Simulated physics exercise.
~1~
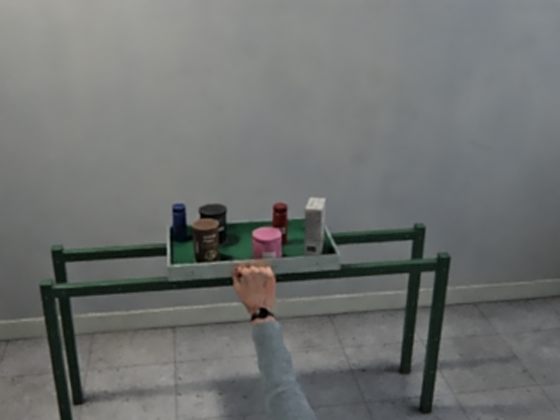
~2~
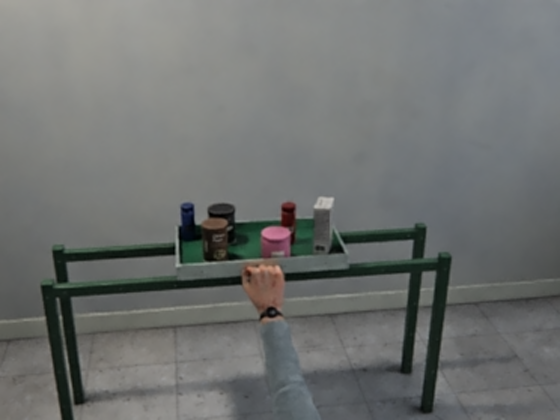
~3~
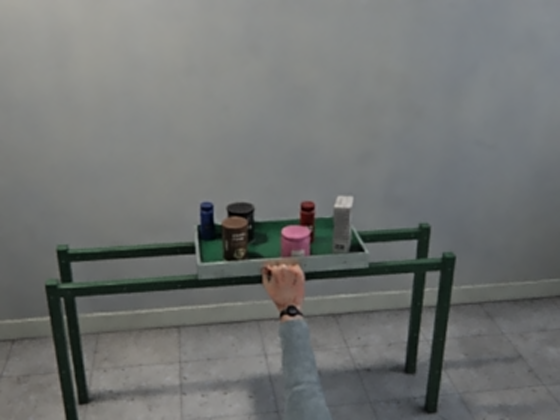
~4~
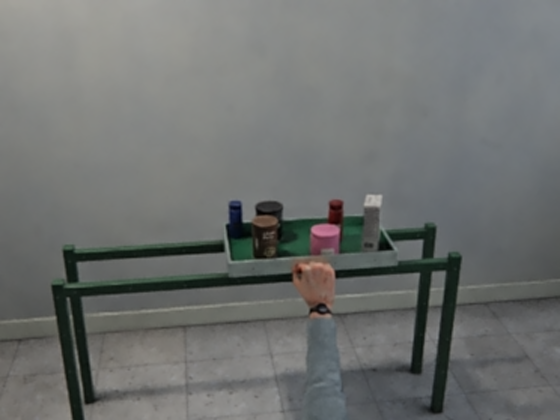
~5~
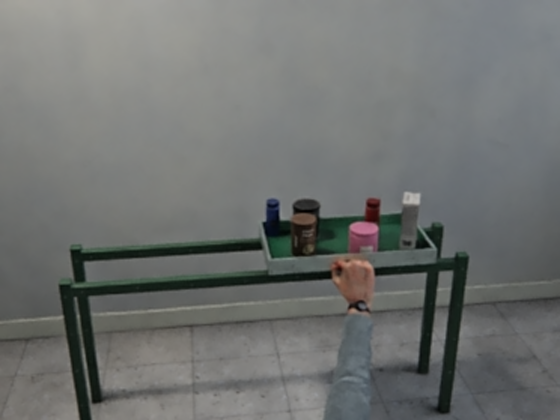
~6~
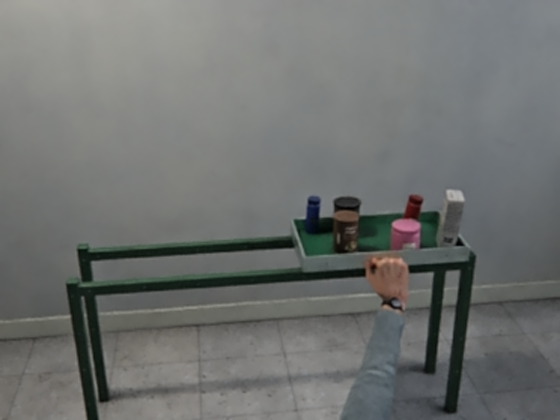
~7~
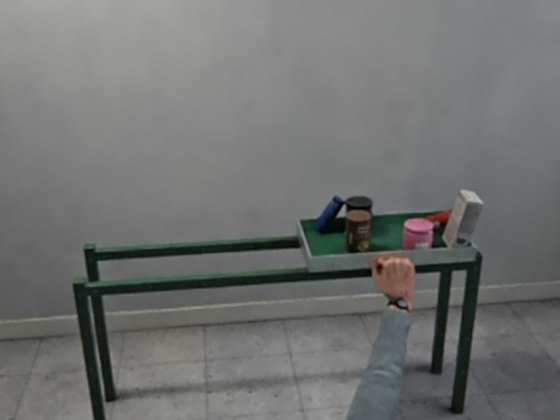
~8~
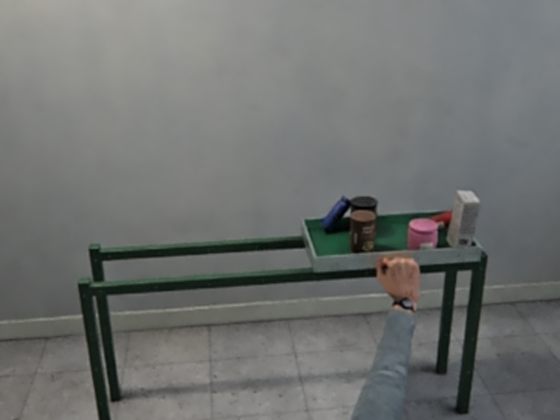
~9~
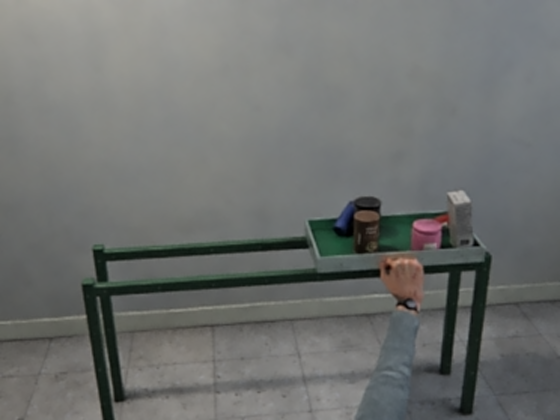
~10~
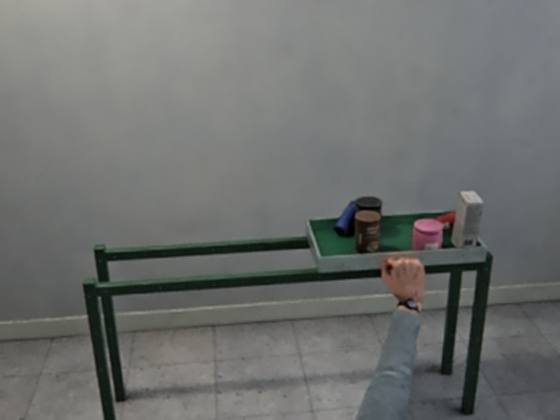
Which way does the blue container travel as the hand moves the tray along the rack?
The blue container travels to the right along with the tray.
